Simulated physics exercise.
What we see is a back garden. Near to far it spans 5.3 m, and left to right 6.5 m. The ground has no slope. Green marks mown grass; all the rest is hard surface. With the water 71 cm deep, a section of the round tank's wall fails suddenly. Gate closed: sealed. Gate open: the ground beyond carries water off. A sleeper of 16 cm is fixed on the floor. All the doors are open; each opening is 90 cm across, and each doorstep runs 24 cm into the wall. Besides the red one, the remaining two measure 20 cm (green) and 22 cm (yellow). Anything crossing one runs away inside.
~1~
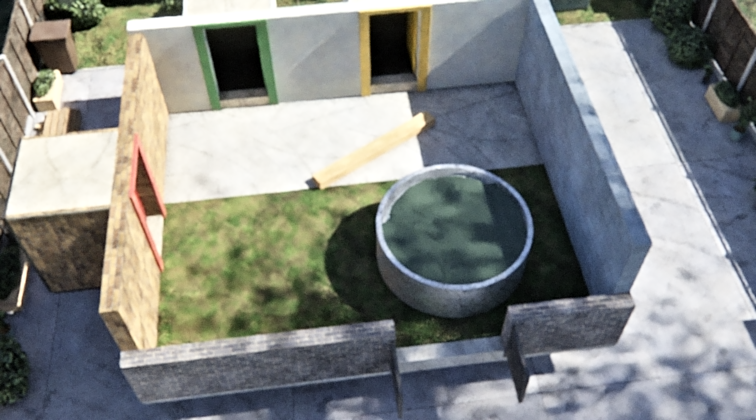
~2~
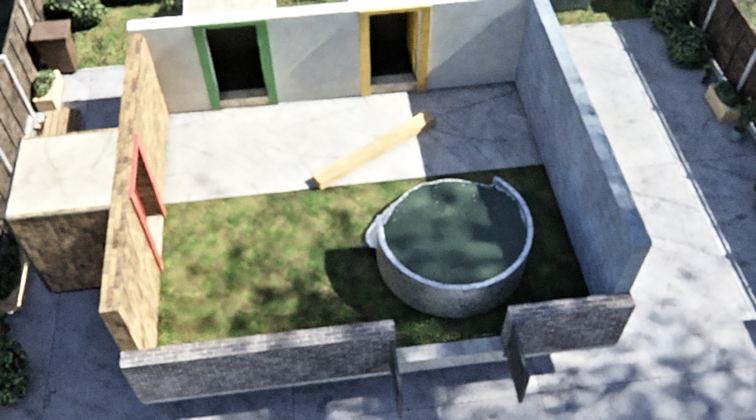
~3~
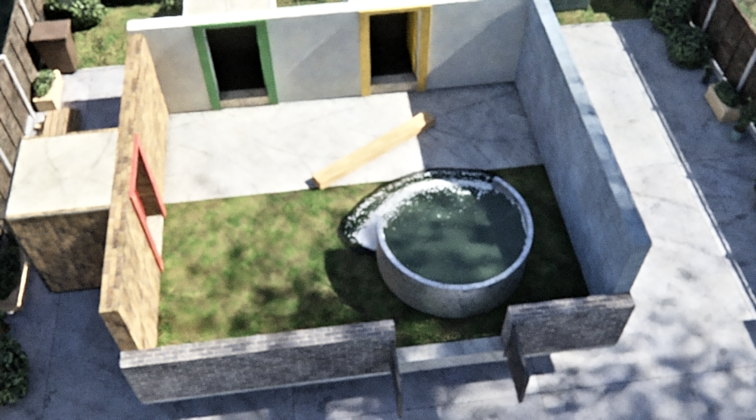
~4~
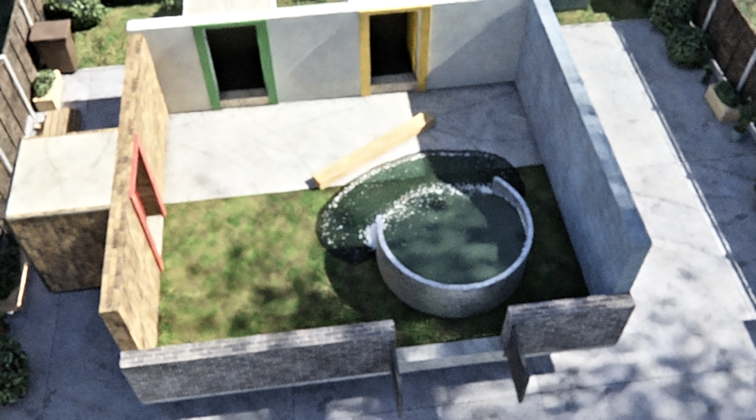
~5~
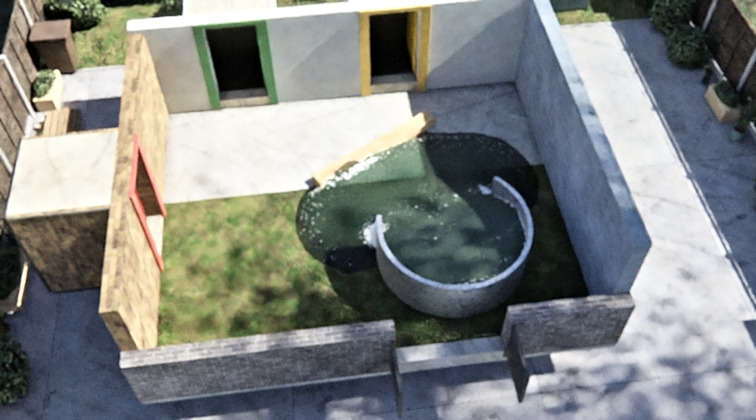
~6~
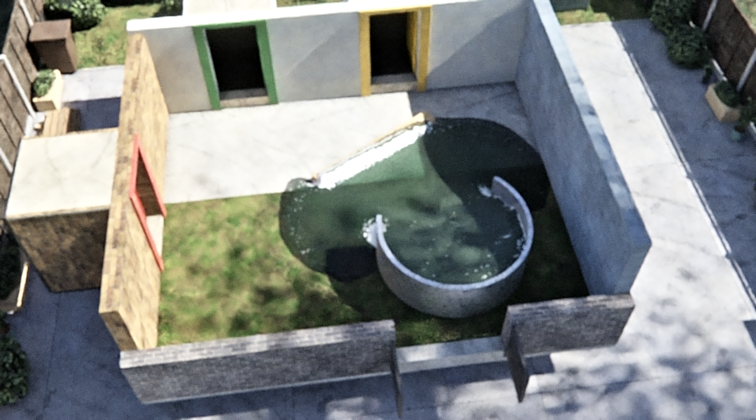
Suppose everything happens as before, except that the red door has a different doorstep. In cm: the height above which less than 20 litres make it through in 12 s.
7 cm.
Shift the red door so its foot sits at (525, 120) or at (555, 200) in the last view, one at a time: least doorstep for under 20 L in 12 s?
You'd want about 20 cm there first, then about 7.5 cm.
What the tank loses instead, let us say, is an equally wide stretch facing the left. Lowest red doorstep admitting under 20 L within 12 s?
Near 19 cm.
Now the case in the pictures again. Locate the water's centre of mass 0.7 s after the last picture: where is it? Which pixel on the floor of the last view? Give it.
The water is centred near (424, 201).
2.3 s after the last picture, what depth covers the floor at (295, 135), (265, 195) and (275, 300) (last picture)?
In order: Around 6, 4 and 2 cm.
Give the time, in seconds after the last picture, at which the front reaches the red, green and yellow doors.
It reaches red at 1.8 s, green at 1.4 s, and yellow at 0.7 s.
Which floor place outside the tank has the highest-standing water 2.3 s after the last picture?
Near (508, 91).
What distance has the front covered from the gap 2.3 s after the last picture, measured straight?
Around 5.0 m out.
Then, 0.7 s after the last picture water covers 50 % of the floor, deepest (38 cm) near (386, 161); it has not reached the red door.
Then, 2.3 s after the last picture water covers 70 % of the floor, deepest (28 cm) near (508, 91); 8 cm at the red door, 0 litres in over its 10 cm doorstep.
Then, 11.3 s after the last picture water covers 95 % of the floor, deepest (10 cm) near (283, 361); 8 cm at the red door, 1 litre in over its 10 cm doorstep.
At the red door as built, the water peaked near 11 cm, 5.7 s after the last picture.
Run again over the same 12 s with other heights there, 36 litres in over 6 cm, 7 litres over 8 cm. The limit of 20 litres is kept from about 7 cm up.
